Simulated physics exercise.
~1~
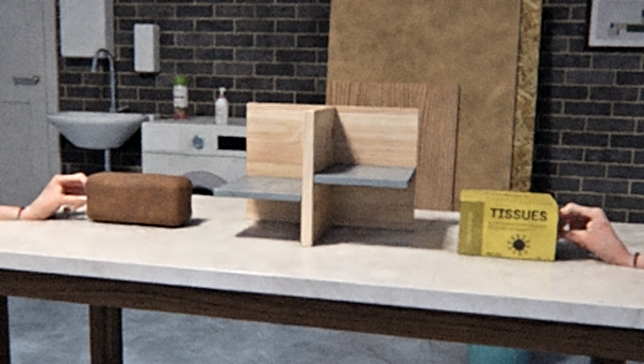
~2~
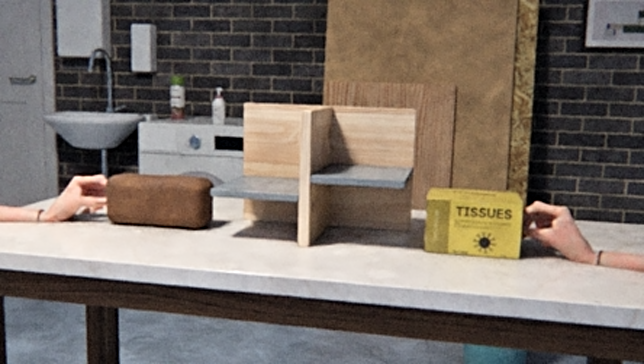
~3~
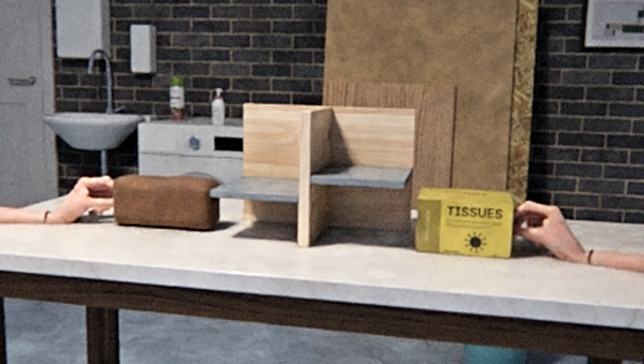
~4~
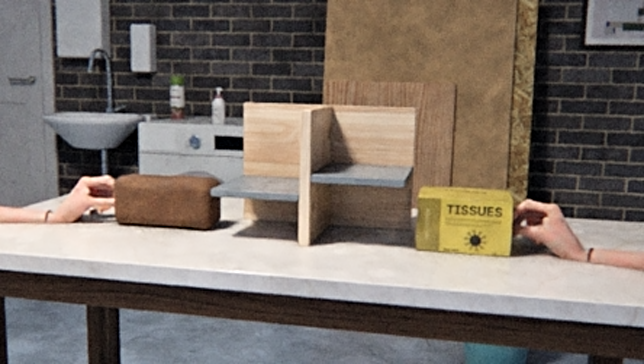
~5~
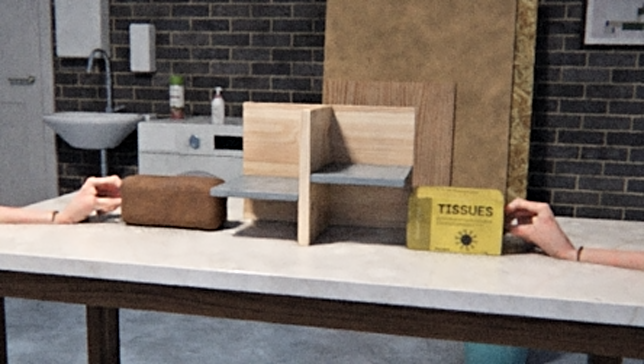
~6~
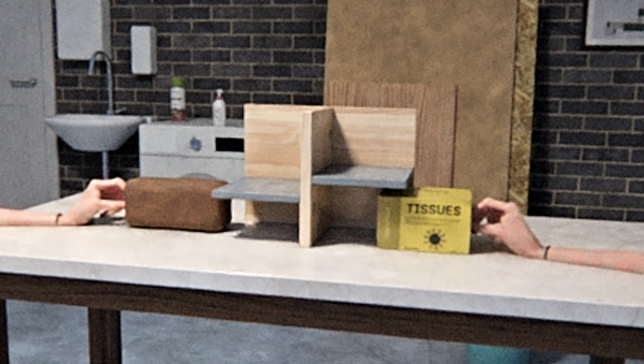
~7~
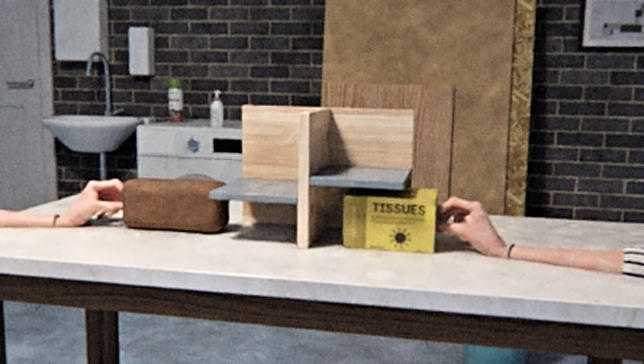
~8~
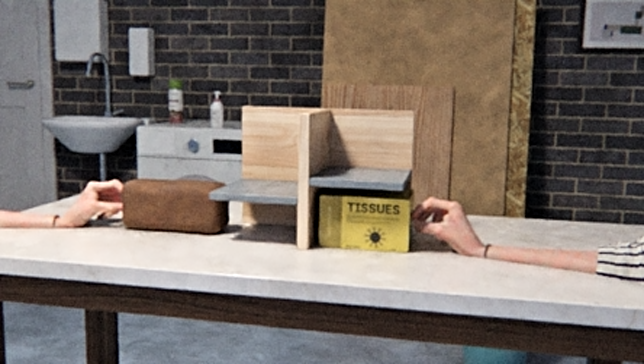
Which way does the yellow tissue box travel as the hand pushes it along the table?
It travels to the left, toward the wooden rack and in under the shelf on the right side.
A yellow tissue box and a brown loaf were pushed by hands from opposite sides toward a small wooden rack with grey shelves. The loaf stopped at the edge of the left shelf, while the tissue box slid under the right one.
